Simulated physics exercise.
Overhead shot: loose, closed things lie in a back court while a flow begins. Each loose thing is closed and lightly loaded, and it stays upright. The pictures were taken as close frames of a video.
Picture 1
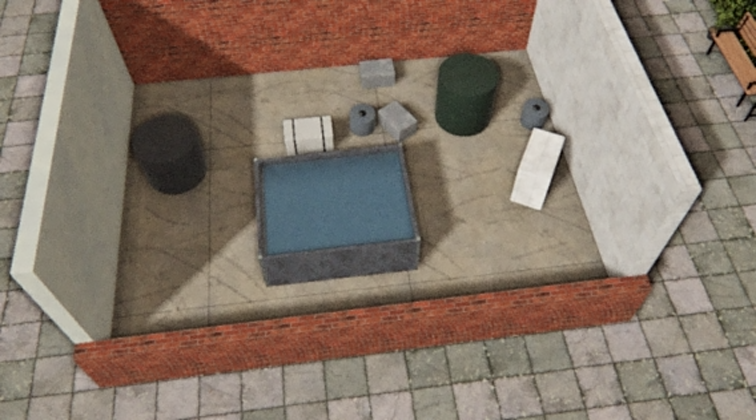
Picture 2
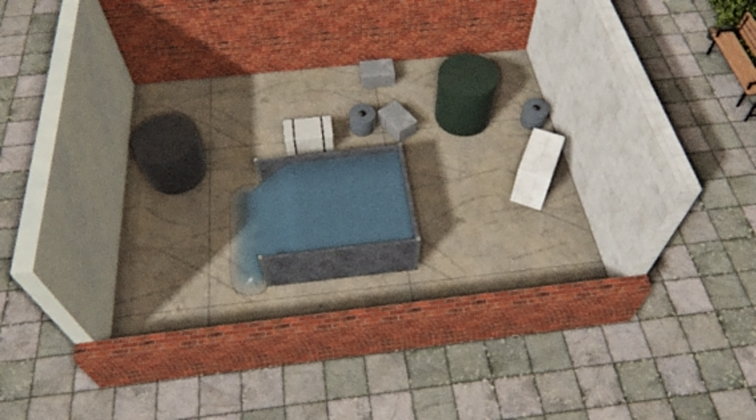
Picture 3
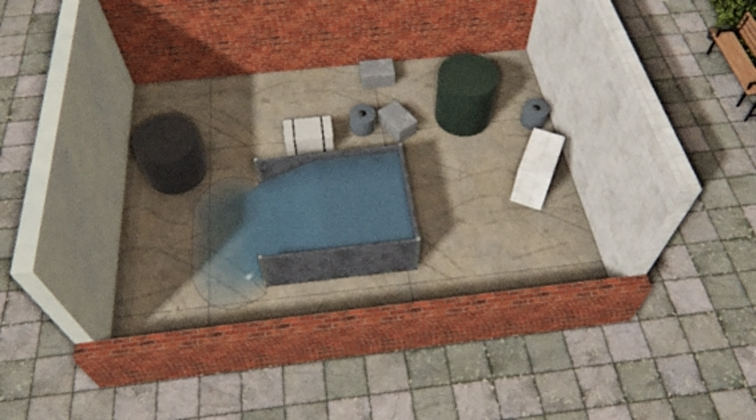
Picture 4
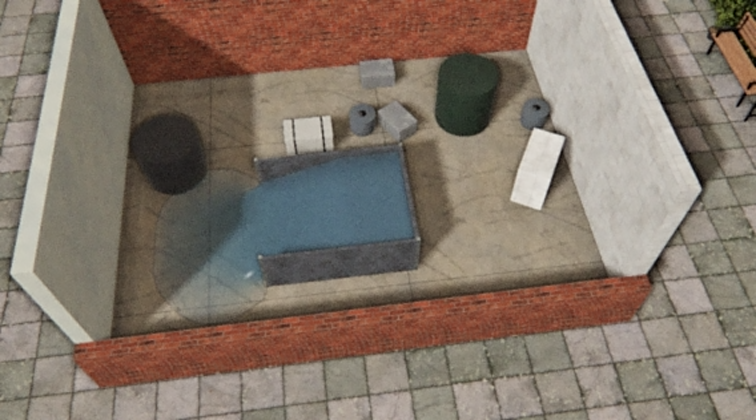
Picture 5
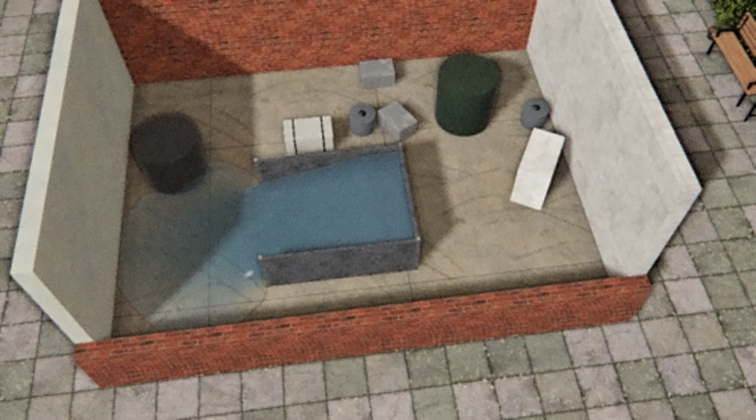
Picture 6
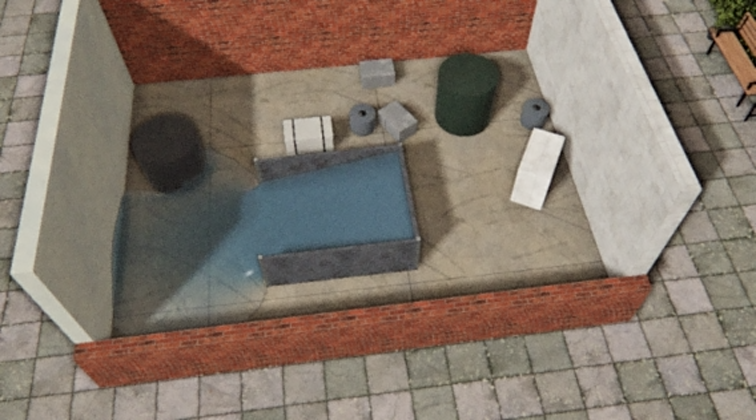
In a brick-walled court, water pours from a tank's open left side and spreads leftward.
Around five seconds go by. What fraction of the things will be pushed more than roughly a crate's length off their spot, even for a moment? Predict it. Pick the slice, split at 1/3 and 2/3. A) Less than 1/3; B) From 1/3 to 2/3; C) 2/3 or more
A, less than 1/3.
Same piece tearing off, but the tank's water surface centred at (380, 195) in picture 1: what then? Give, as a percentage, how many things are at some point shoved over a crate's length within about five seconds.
Some 0 per cent.
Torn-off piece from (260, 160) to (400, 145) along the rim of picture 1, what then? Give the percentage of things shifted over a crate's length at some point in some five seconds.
Estimate: Close to 100 per cent.
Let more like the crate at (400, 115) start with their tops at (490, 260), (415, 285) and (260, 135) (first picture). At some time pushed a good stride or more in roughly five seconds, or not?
Taking them one at a time: Goes the distance; goes the distance; goes the distance.
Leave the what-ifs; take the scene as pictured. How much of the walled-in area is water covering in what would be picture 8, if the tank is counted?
I'd put it near 25 percent.
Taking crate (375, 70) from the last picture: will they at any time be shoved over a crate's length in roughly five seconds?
Note - travel: Beyond that distance.
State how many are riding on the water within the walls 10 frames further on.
You get 0.
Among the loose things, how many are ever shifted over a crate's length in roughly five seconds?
So that is 1.
A moment on, 0 of 5 are well off their spots; 0 afloat.
Next, 0 of 5 are well off their spots; 0 afloat.
Later, 0 of 5 are well off their spots; 0 afloat.
In the end, 1 of 5 are well off their spots, and 1 have been at some point; 0 afloat.
